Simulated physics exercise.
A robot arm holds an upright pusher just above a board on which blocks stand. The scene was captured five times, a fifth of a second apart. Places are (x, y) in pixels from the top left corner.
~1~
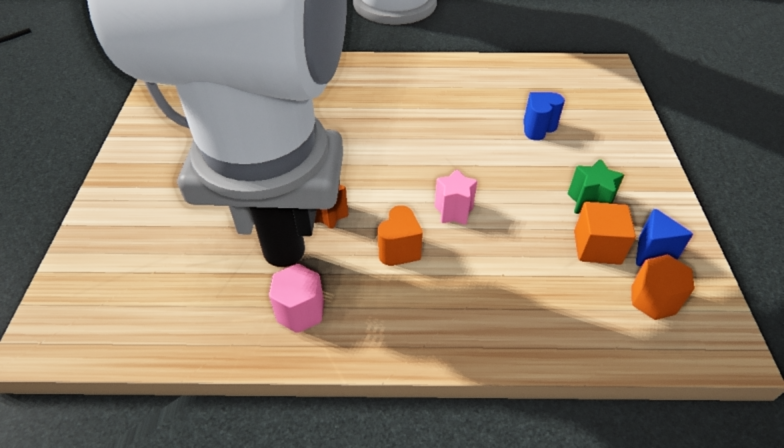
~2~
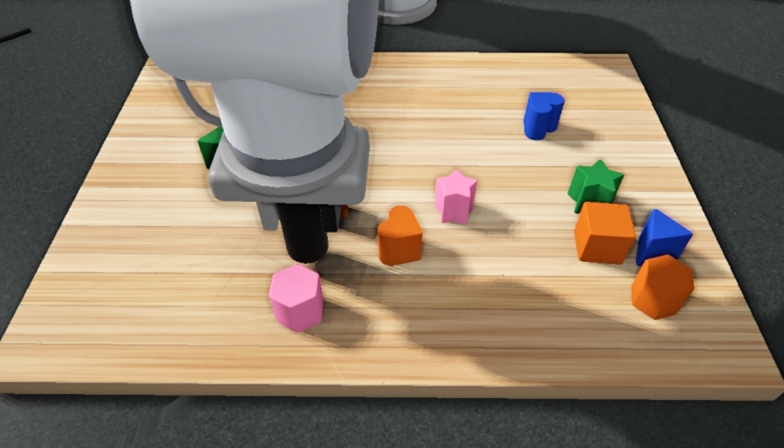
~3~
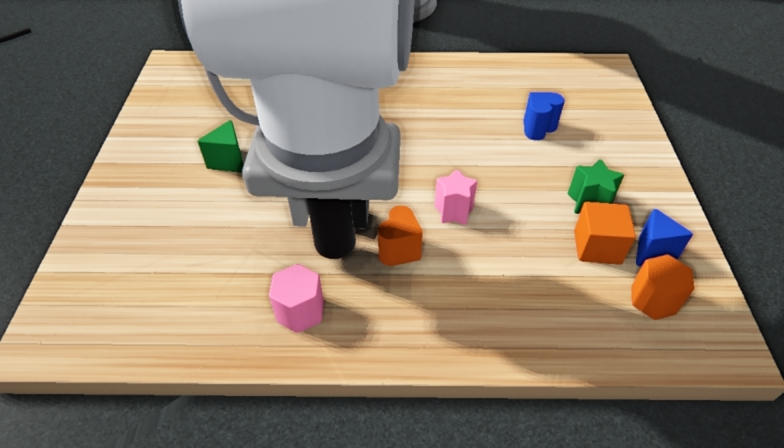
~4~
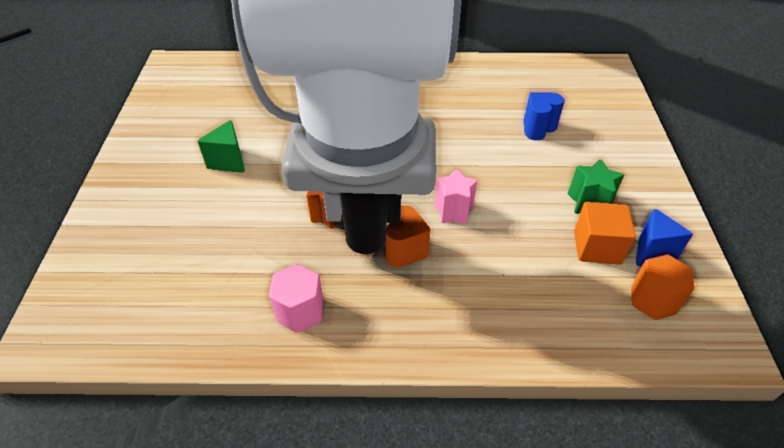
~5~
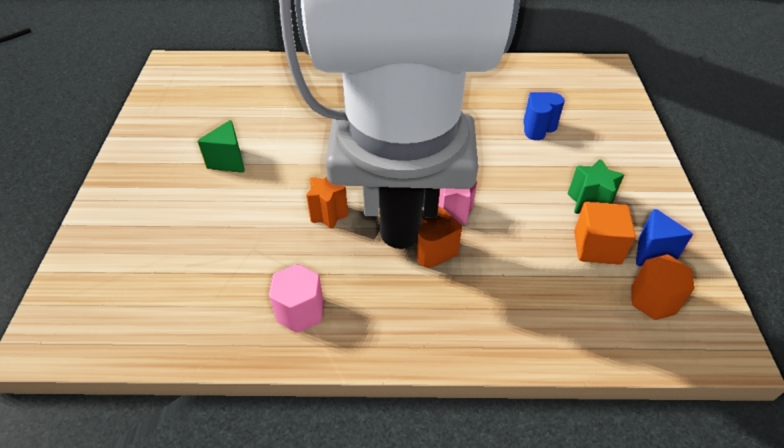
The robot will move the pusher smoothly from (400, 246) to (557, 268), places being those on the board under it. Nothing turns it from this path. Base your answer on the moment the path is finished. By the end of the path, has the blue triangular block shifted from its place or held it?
My prediction: It remains in place.
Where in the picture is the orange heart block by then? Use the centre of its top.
The middle of the upper face of the orange heart block will lie at about (606, 249) in the picture.
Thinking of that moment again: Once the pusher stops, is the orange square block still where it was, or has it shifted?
Moved away.
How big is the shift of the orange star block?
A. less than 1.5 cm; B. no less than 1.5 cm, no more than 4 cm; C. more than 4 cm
A: Less than 1.5 cm.
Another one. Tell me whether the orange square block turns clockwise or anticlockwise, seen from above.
I'd predict that, seen from above, the orange square block rotates counter-clockwise.
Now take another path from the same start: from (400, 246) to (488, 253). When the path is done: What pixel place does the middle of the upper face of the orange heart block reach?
It comes to (531, 231).
On the path given first. One third of the way, pusher (454, 242); orange heart block (493, 230).
Two thirds of the way, pusher (508, 250); orange heart block (550, 238).
At the end, pusher (561, 257); orange star block unmoved; orange heart block (606, 249); orange square block (621, 218), turned 35° anticlockwise; blue triangular block unmoved.
